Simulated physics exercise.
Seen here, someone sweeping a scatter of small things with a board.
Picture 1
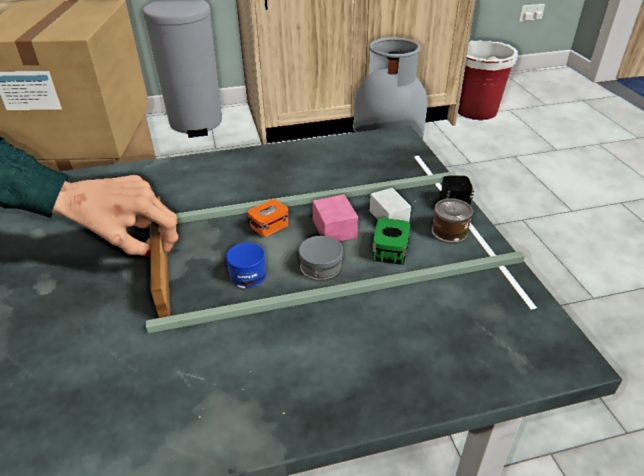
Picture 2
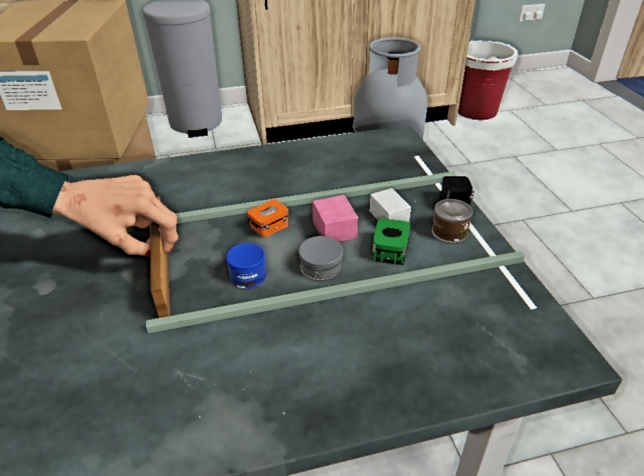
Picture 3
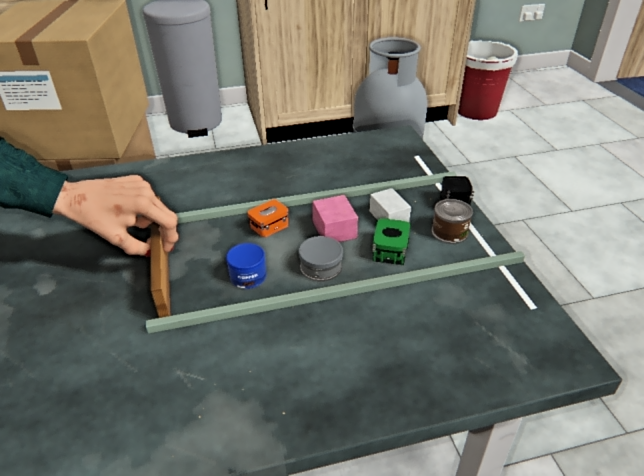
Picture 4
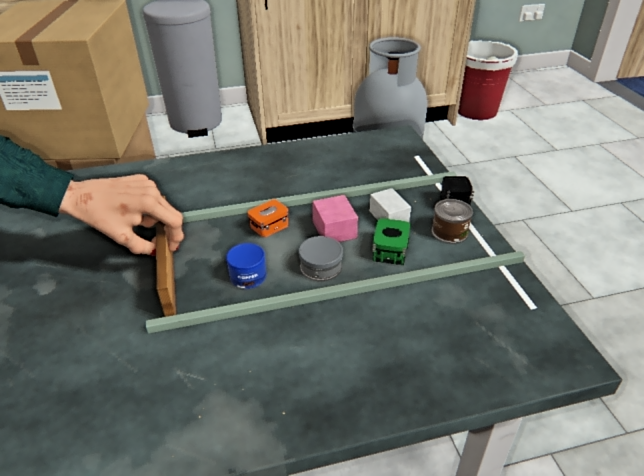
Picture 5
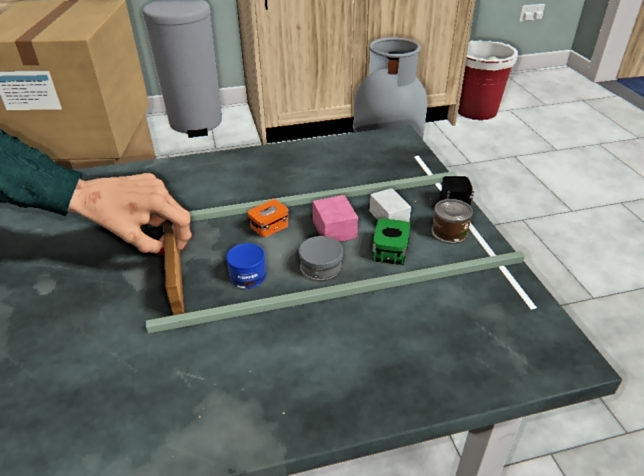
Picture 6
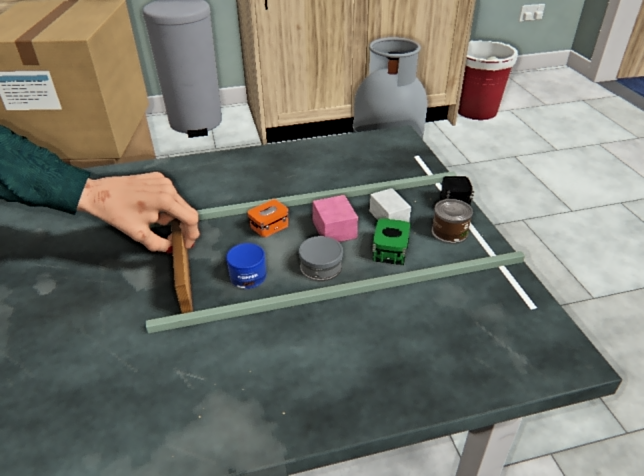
A hand slides a wooden board slightly right toward small scattered objects on a dark table.
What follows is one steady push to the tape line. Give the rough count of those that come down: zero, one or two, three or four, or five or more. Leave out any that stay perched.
As it turns out, the number that fall off is five or more.
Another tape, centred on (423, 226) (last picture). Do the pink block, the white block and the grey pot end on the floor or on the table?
The pink block remains up; the white block drops off; the grey pot survives.
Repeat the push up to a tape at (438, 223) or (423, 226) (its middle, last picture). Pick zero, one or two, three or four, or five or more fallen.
For each place: 3 or 4; three or four.
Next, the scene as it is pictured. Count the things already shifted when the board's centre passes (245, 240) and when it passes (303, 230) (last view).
At the one place 1, at the other 5.
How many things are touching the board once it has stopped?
The number is 2.
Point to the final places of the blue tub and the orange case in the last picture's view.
About (489, 217), and the other about (464, 188).
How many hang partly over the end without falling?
2 of them.
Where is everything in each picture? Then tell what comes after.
The first picture shows black case (456, 193); brown tin (452, 221); white block (390, 209); board (159, 254); tape (465, 219).
The second picture shows brown tin (452, 221); pink block (335, 220).
The third picture shows white block (390, 209); orange case (269, 219).
The fourth picture shows black case (456, 193); green case (391, 241).
The fifth picture shows brown tin (452, 221); board (173, 252).
The sixth picture shows black case (456, 193); brown tin (452, 221); white block (390, 209); board (181, 250); tape (465, 219).
Early on, none off yet; black case at rest near (456, 193); brown tin at rest near (452, 221); white block at rest near (390, 209).
Finally, the number that fall off is five or more; lost, grey pot, pink block, green case, white block, brown tin and black case.
